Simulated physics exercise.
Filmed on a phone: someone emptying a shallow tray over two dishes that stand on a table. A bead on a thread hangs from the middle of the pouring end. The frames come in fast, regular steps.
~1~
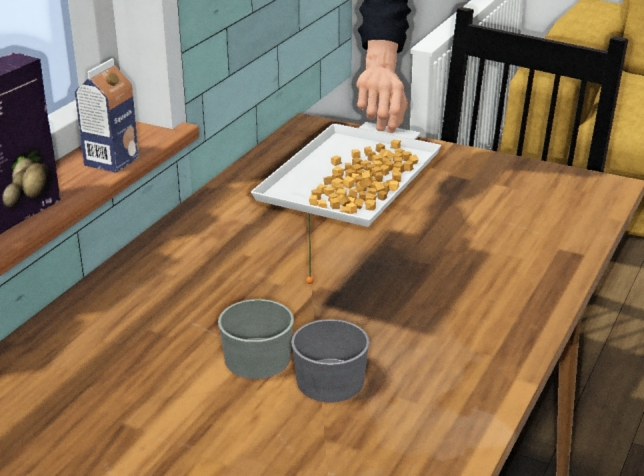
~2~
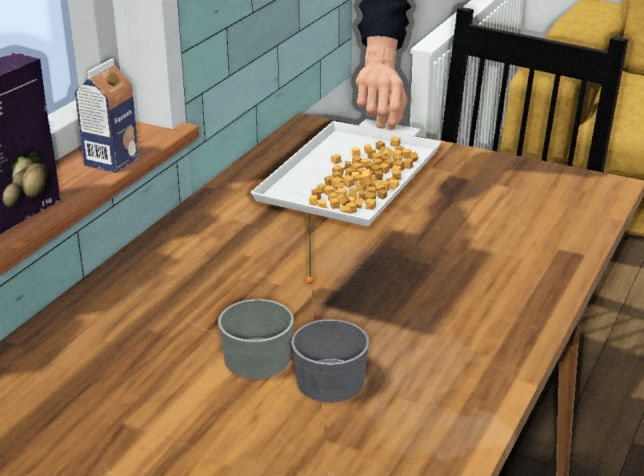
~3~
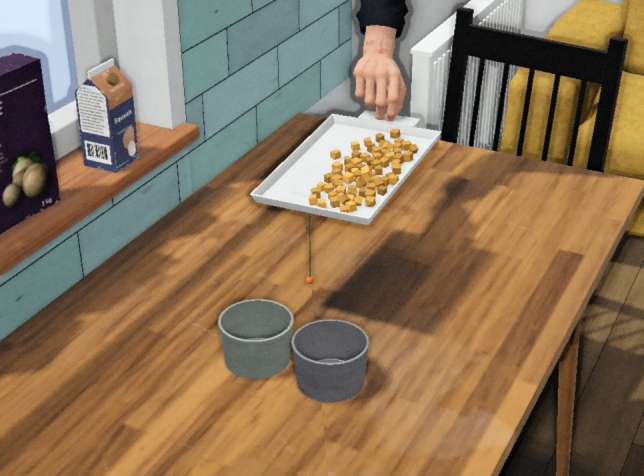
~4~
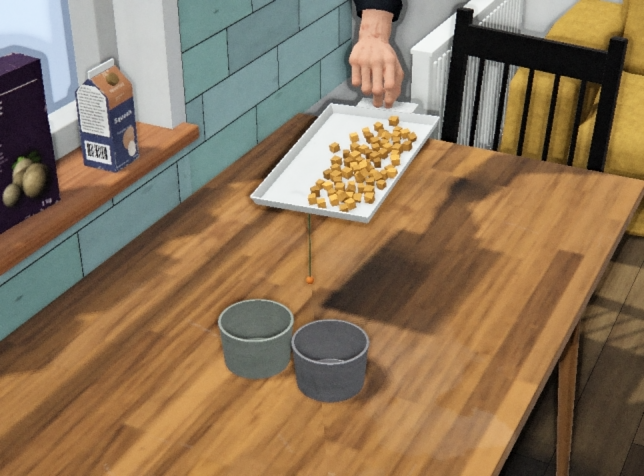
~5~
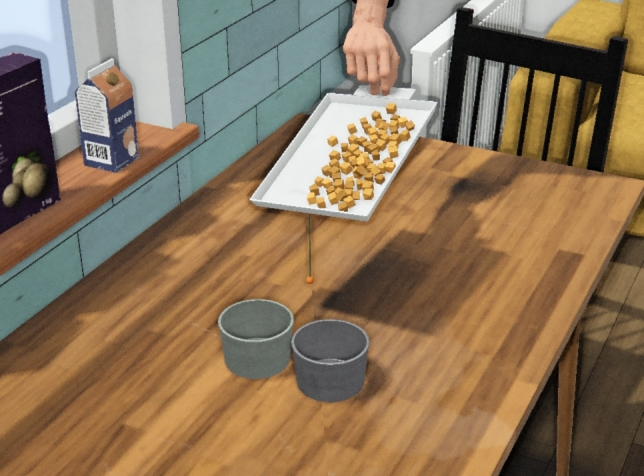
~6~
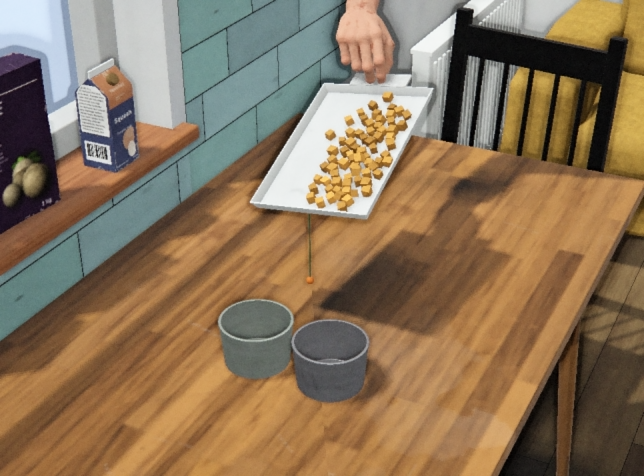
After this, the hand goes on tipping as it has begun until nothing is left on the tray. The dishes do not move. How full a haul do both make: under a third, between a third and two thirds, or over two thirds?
The two hold less than a third of the load.
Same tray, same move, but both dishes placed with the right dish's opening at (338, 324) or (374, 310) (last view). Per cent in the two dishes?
Near 40 % and 20 %.
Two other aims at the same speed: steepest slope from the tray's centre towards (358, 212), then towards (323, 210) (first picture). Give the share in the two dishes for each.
The first gives 0 %, the second 30 %.
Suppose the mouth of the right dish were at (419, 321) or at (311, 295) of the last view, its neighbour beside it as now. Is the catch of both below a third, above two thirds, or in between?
One: Less than a third. Two: Beyond two thirds.
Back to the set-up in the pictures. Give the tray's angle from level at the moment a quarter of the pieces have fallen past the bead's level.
Near 85 degrees.
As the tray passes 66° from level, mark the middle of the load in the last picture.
Close to (290, 189).
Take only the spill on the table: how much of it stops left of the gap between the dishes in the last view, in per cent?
It comes to 80 per cent or so.
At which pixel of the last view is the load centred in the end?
Roughly at (245, 320).
Soon, tray tipped steeply; nearly all on the tray; a small part in the air.
A while on, tray tipped past a quarter turn; a small part on the tray; about two thirds outside both; about a third in the air.
Towards the end, tray tipped past a quarter turn; a stray few in the right dish; a stray few in the left dish; nearly all outside both.
Finally, tray tipped past a quarter turn; a stray few in the right dish; a stray few in the left dish; nearly all outside both.
